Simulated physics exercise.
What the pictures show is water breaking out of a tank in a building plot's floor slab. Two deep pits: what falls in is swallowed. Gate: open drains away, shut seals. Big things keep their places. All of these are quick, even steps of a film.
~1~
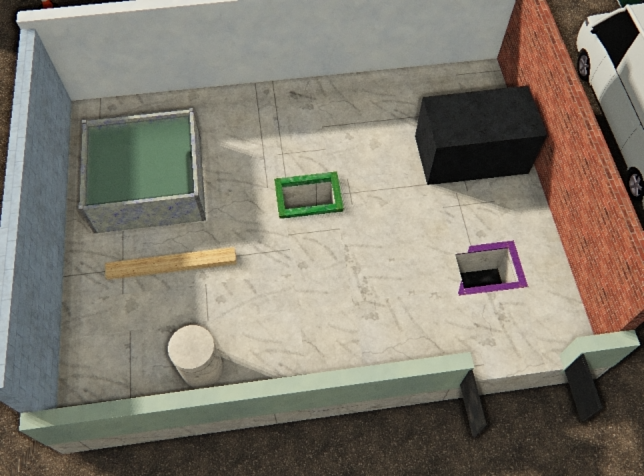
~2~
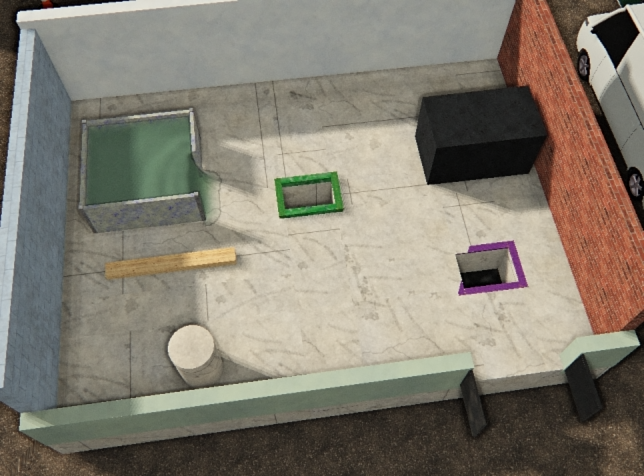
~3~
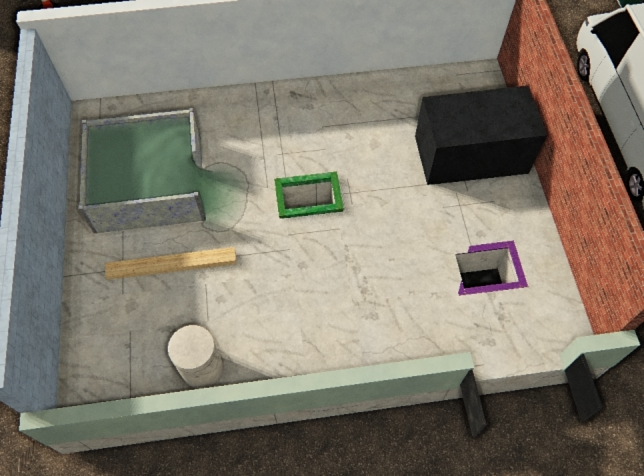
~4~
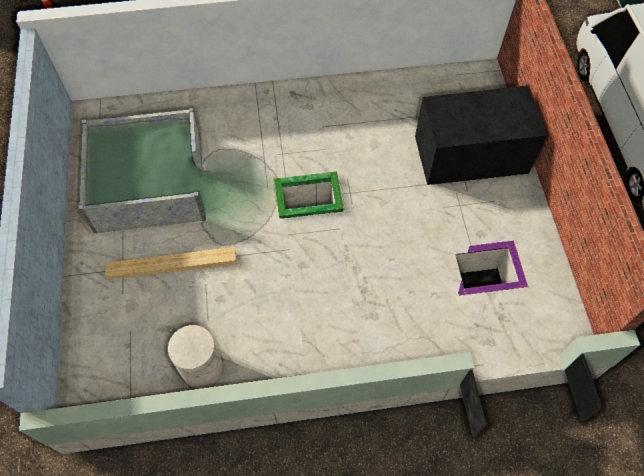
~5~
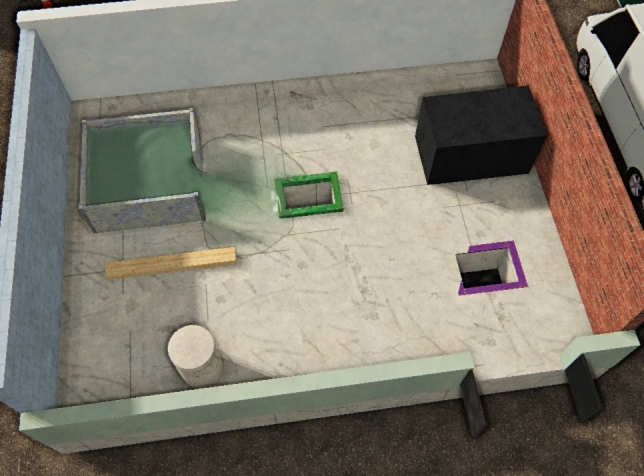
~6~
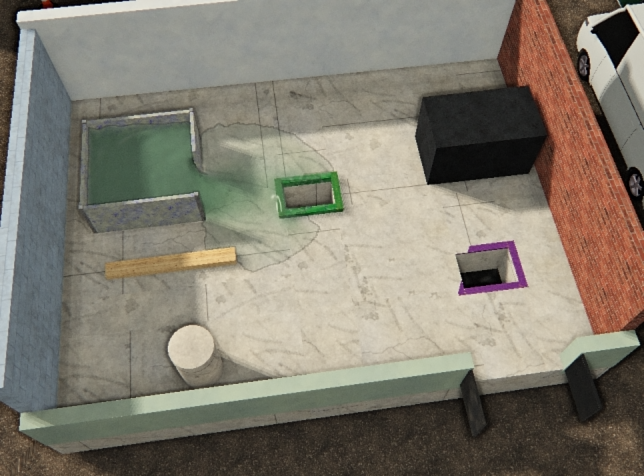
Green water pouring through a gap in a tank's right side and spreading across a walled concrete floor around a green-rimmed pit.
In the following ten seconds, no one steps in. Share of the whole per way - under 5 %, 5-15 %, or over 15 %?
The gate sits in the mid range; the green pit goes higher than fifteen per cent; the purple pit sits in the mid range.
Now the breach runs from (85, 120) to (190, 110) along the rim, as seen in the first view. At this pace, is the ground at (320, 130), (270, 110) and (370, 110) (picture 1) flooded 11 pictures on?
Note, points one to three: Reached and soaked / reached and soaked / reached and soaked.
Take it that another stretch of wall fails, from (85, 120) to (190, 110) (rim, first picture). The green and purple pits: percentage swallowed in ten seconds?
In percent: Green 0, purple 6.
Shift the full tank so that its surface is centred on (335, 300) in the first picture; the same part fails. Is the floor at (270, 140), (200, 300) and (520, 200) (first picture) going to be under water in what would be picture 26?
Okay, first one high and dry, second one high and dry, last one got wet.
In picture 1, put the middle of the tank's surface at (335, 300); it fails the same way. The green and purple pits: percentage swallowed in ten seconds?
Roughly, in per cent: Green 0, purple 20.
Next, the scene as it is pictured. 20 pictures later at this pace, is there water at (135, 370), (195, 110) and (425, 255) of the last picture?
Taking them in the order given: Spared, then spared, then swamped.
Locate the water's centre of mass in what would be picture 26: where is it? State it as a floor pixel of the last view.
That puts it at around (271, 190).
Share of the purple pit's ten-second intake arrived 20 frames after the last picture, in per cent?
It works out at roughly 30 percent of the ten-second total.
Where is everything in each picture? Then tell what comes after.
Still water in the tank at (140, 160), in the first picture.
Water pours out at (199, 190) and has run to (206, 223), in the second picture.
The front is at (236, 171), out from the gap at (199, 191), in the third picture.
Water pours out at (199, 191) and has run to (275, 184), in the fourth picture.
Water pours out at (199, 191) and has run to (300, 172), in the fifth picture.
Water pours out at (199, 191) and has run to (325, 167), in the sixth picture.
A moment on, water covers 25 % of the floor; the gate 0 %, the green pit 6 %, the purple pit 0 %.
Next, water covers 45 % of the floor; the gate 0 %, the green pit 10 %, the purple pit 1 %.
Then, water covers 50 % of the floor; the gate 2 %, the green pit 14 %, the purple pit 3 %.
Later, water covers 55 % of the floor; the gate 5 %, the green pit 17 %, the purple pit 6 %.
In the end, water covers 65 % of the floor; the gate 8 %, the green pit 17 %, the purple pit 10 %.
